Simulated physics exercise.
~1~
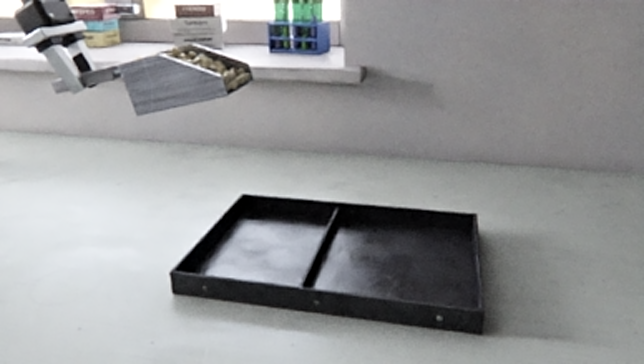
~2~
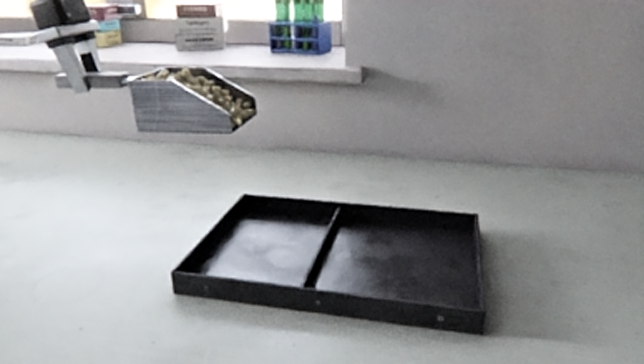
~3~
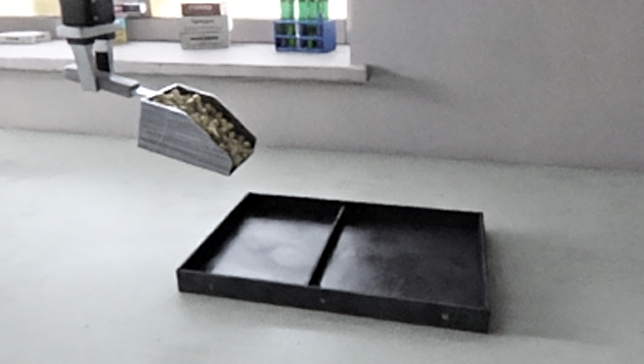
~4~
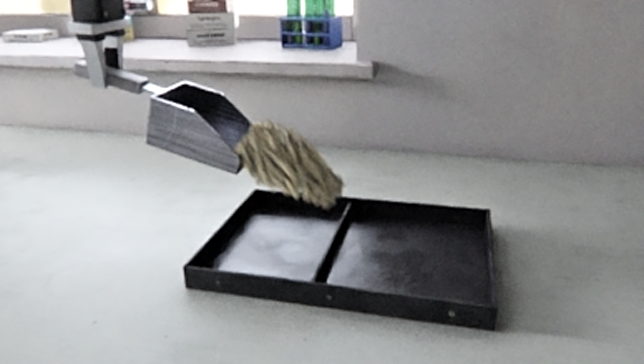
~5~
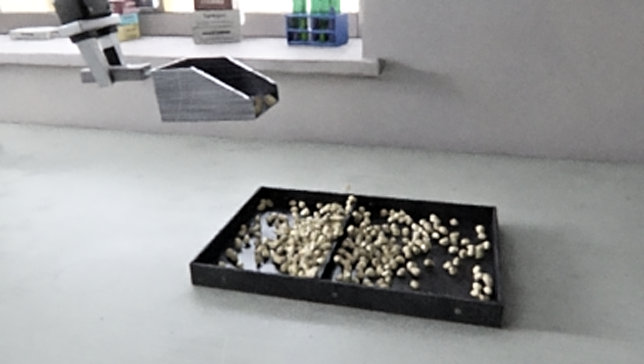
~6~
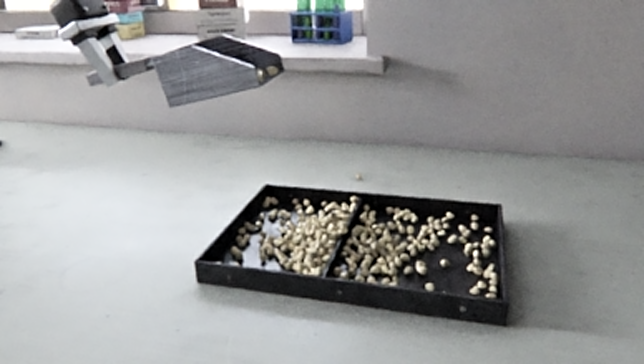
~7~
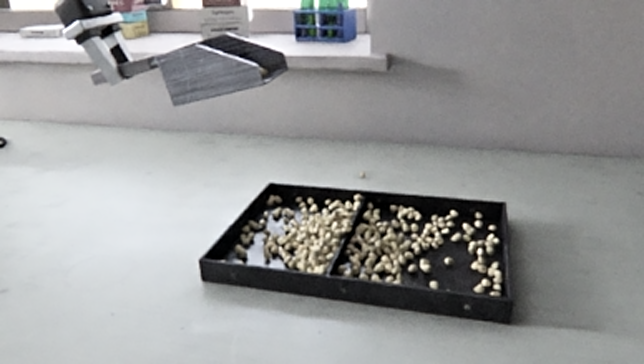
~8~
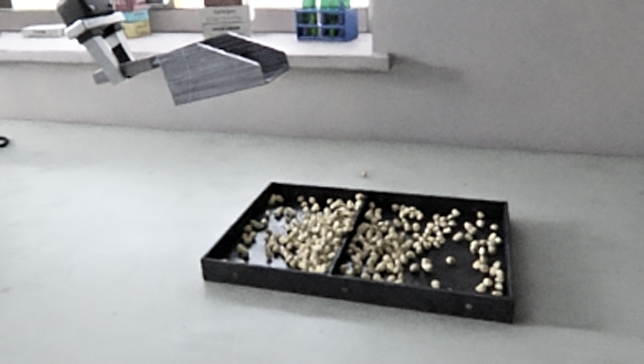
A robotic arm tips a scoop of beans into a divided black tray, then lifts away.
